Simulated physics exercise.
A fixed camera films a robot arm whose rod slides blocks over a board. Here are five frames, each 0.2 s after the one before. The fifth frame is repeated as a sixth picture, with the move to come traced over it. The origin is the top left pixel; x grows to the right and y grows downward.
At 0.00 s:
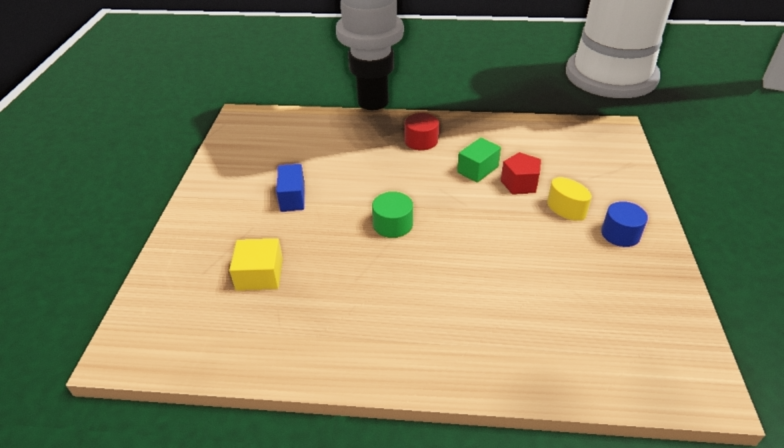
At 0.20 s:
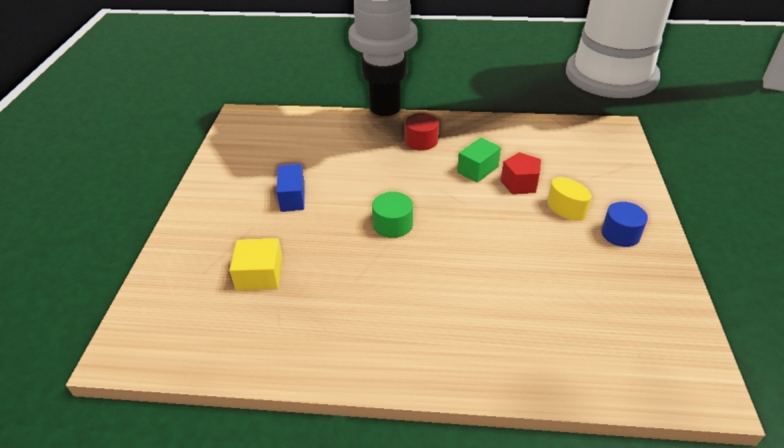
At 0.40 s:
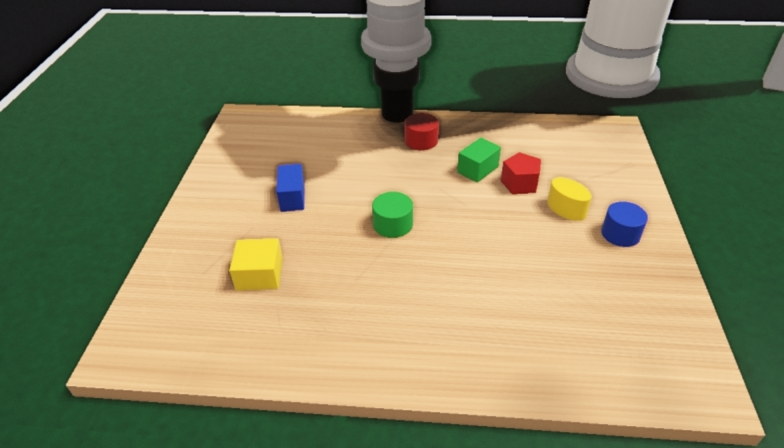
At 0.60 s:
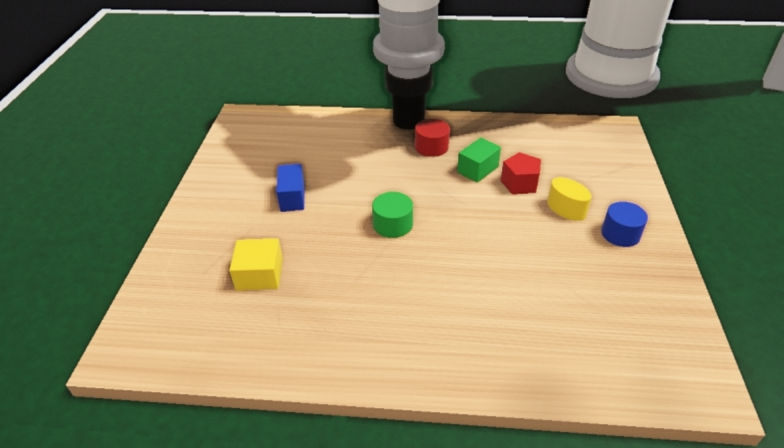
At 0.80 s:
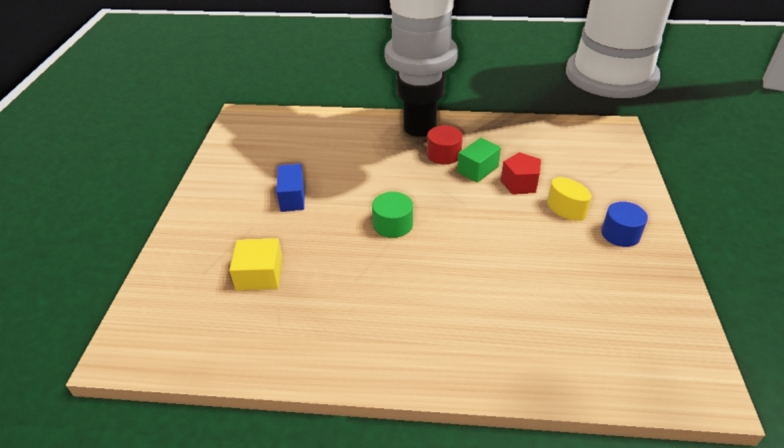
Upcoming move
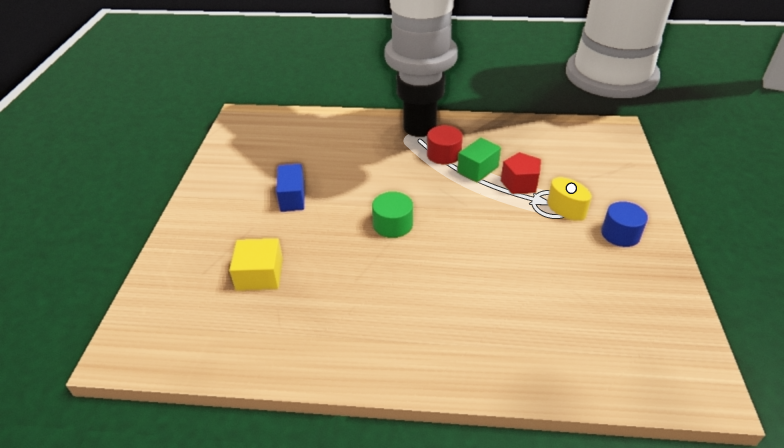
On the wooden board, a black rod nudges the red circular block slightly right.
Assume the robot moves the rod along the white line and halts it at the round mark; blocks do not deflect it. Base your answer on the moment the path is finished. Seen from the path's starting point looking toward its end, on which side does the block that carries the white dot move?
Measured against the direction from start to end, the block that carries the white dot shifts toward the left-hand side.
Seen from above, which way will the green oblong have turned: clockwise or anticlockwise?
It twists against the clock when seen from above.
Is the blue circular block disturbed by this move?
It ends up somewhere else.
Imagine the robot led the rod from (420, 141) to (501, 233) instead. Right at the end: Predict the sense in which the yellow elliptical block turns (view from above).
Its spin: Clockwise.
The line goes from (420, 141) by way of (452, 166) and (497, 188) to (553, 204); the dot is on the yellow elliptical block.
What follows on the original path. One third of the way, rod (453, 153); red circular block (482, 160); green oblong (515, 167), turned 25° anticlockwise; red pentagon (547, 169), turned 35° anticlockwise; yellow elliptical block (575, 189).
Two thirds of the way, rod (499, 175); red circular block (519, 190); green oblong (547, 179), turned 60° anticlockwise; red pentagon (573, 169), turned 65° anticlockwise; yellow elliptical block (593, 193), turned 60° clockwise.
At the end, rod (555, 191); red circular block (537, 205); green oblong (601, 186), turned 85° anticlockwise; red pentagon (607, 167), turned 95° anticlockwise; yellow elliptical block (638, 201), turned 120° clockwise; blue circular block (648, 224).
